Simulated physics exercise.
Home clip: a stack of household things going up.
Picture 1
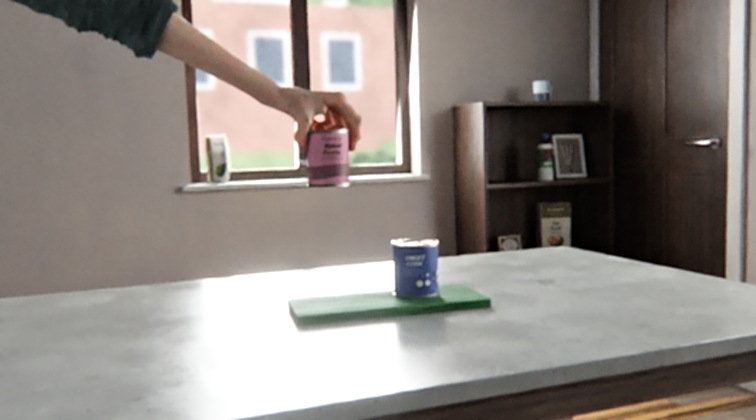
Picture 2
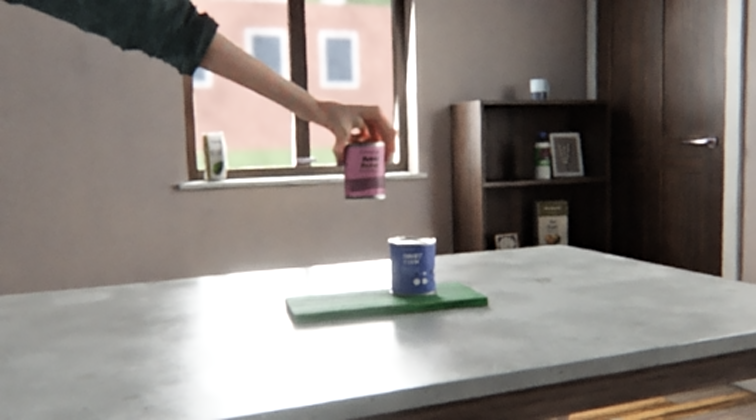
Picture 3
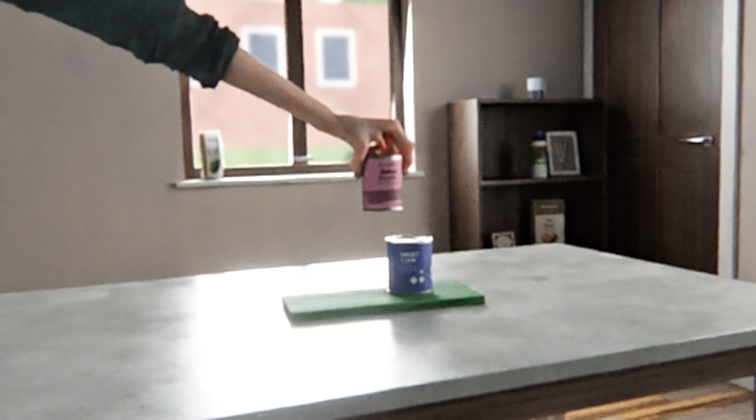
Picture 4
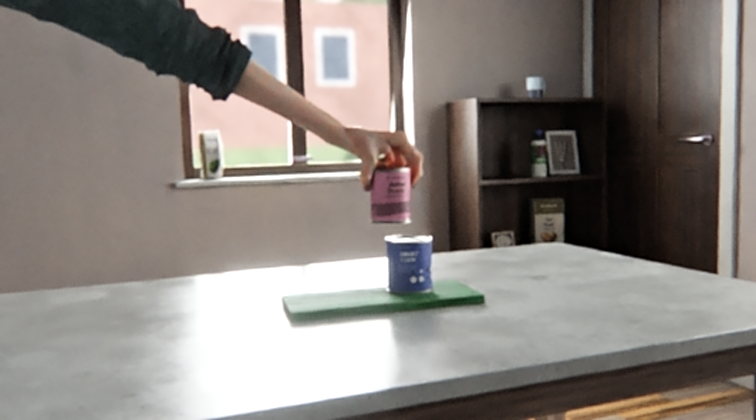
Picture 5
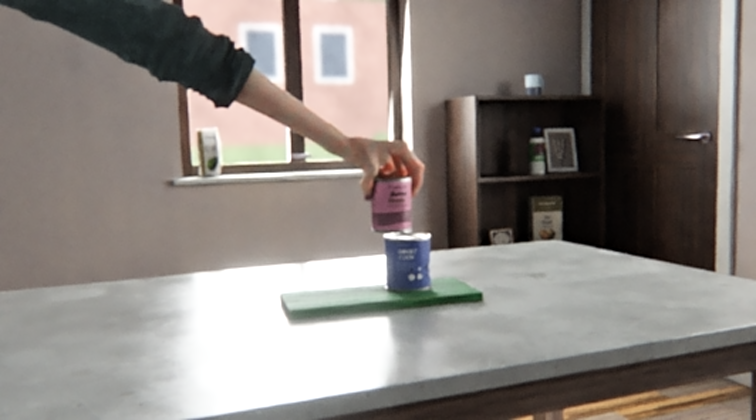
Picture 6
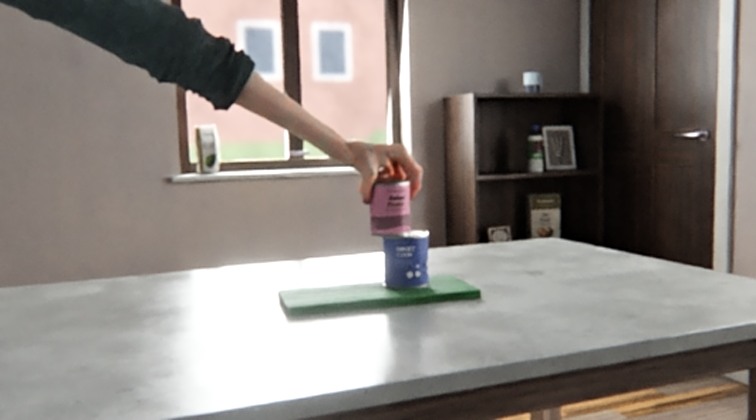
A hand reaching in from the upper left in a dark green sleeve carries a pink tin rightward and down above a grey table, seen from just above table height in a room. A blue tin stands on a flat green board, with a window behind and a dark shelf and door at right. The hand lowers the pink tin onto the blue one, still gripping it, as the view shifts very slightly.
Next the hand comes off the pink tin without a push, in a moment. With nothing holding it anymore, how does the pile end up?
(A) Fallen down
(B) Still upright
Option B: Still upright.
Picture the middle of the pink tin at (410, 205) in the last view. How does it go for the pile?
After that, the pile stays intact.
Then, 0.20 s later than the last frame, all is still.
Then, 0.70 s later than the last frame, pink tin resting near (390, 208).
When it is over, all 3 as before. End places, in pixels of the last picture, pink tin near (390, 208). The pile stays up.
